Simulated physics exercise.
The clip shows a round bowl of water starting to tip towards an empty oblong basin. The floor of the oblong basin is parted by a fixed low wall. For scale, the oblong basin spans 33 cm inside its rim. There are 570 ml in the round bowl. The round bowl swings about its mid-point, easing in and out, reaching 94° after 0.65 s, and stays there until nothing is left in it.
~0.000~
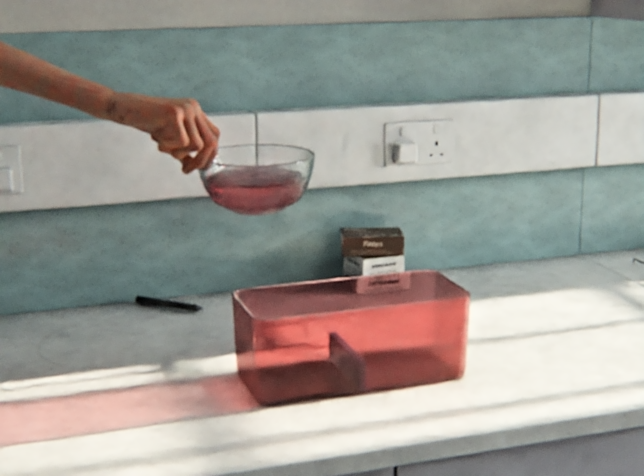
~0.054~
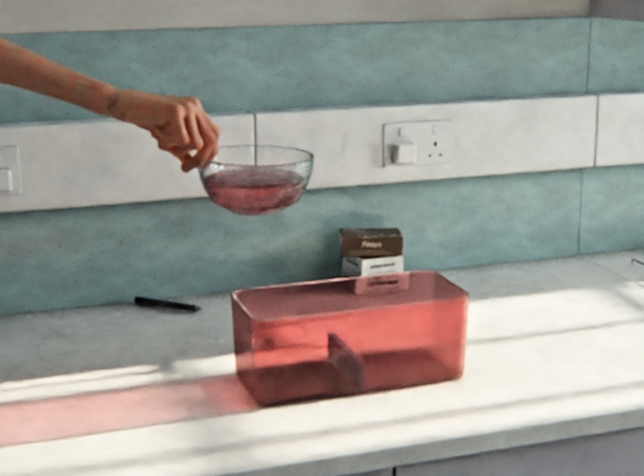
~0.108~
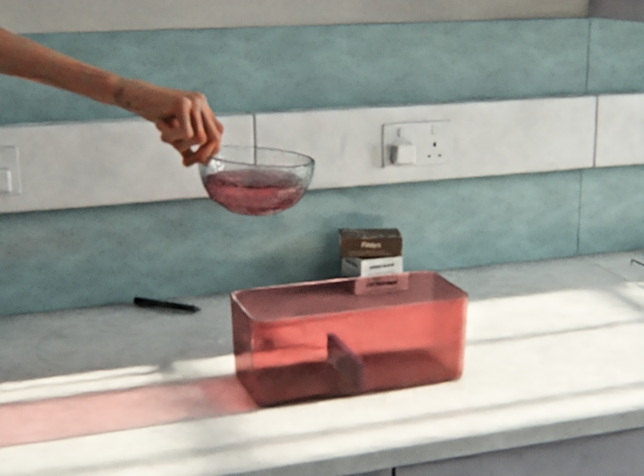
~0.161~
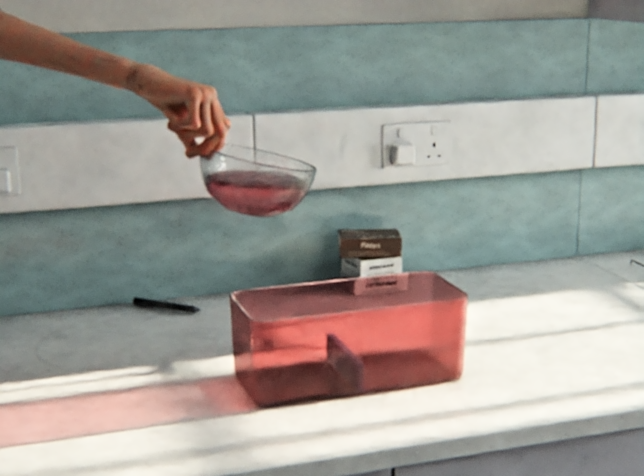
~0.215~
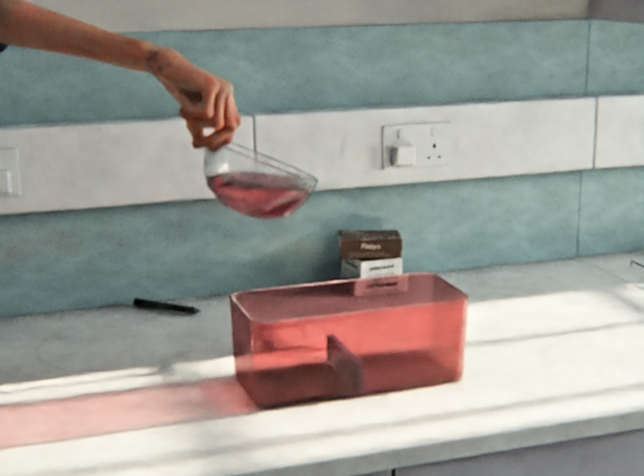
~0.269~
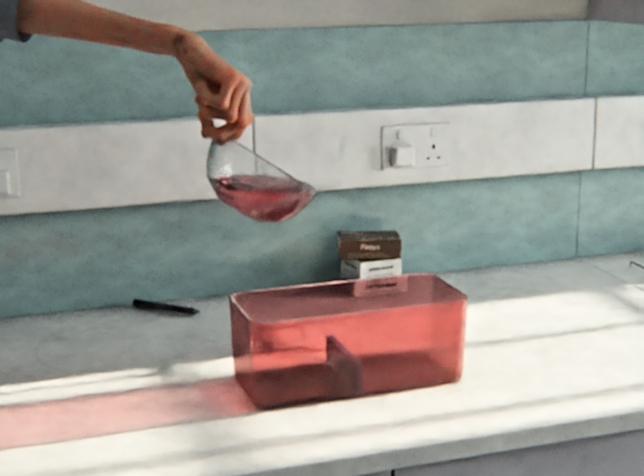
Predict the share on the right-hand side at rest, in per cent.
About 55 per cent.
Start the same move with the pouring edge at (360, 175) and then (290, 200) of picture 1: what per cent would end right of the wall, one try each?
First 90, then 5 per cent.
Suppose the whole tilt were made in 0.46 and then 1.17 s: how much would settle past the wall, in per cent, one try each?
In turn about 50 and 65 per cent.
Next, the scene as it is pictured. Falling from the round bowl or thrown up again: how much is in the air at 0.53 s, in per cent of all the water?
About 54 per cent.
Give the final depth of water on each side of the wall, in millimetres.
Left about 12 mm, right about 14 mm.
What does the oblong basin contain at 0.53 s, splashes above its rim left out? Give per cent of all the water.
Near 22 in a hundred.
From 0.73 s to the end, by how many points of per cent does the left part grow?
About 12 per cent.
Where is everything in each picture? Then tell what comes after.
The first picture shows tilt 0°; pouring edge (311, 153); surface from (204, 181) to (305, 173); the oblong basin's rim runs from (242, 306) to (453, 283); the wall's top is at (347, 347).
The second picture shows tilt 2°; pouring edge (310, 155); surface from (203, 180) to (304, 174).
The third picture shows tilt 6°; pouring edge (311, 160); surface from (204, 179) to (304, 176).
The fourth picture shows tilt 14°; pouring edge (313, 168); surface from (205, 178) to (305, 179).
The fifth picture shows tilt 23°; pouring edge (314, 179); surface from (208, 179) to (308, 182).
The sixth picture shows tilt 34°; pouring edge (312, 191); surface from (213, 181) to (312, 184).
After 0.53 s the tilt is 87° and 24 per cent is still to pour, 3 is left of the wall and 18 right of it.
After 0.73 s the tilt is 94° and 3 per cent is still to pour, 32 is left of the wall and 56 right of it.
After 0.93 s the tilt is 94° and 0 per cent is still to pour, 44 is left of the wall and 55 right of it.
After 1.15 s the tilt is 94° and 0 per cent is still to pour, 44 is left of the wall and 55 right of it.
In the end 44 per cent lies left of the wall, 55 right of it and 1 outside.
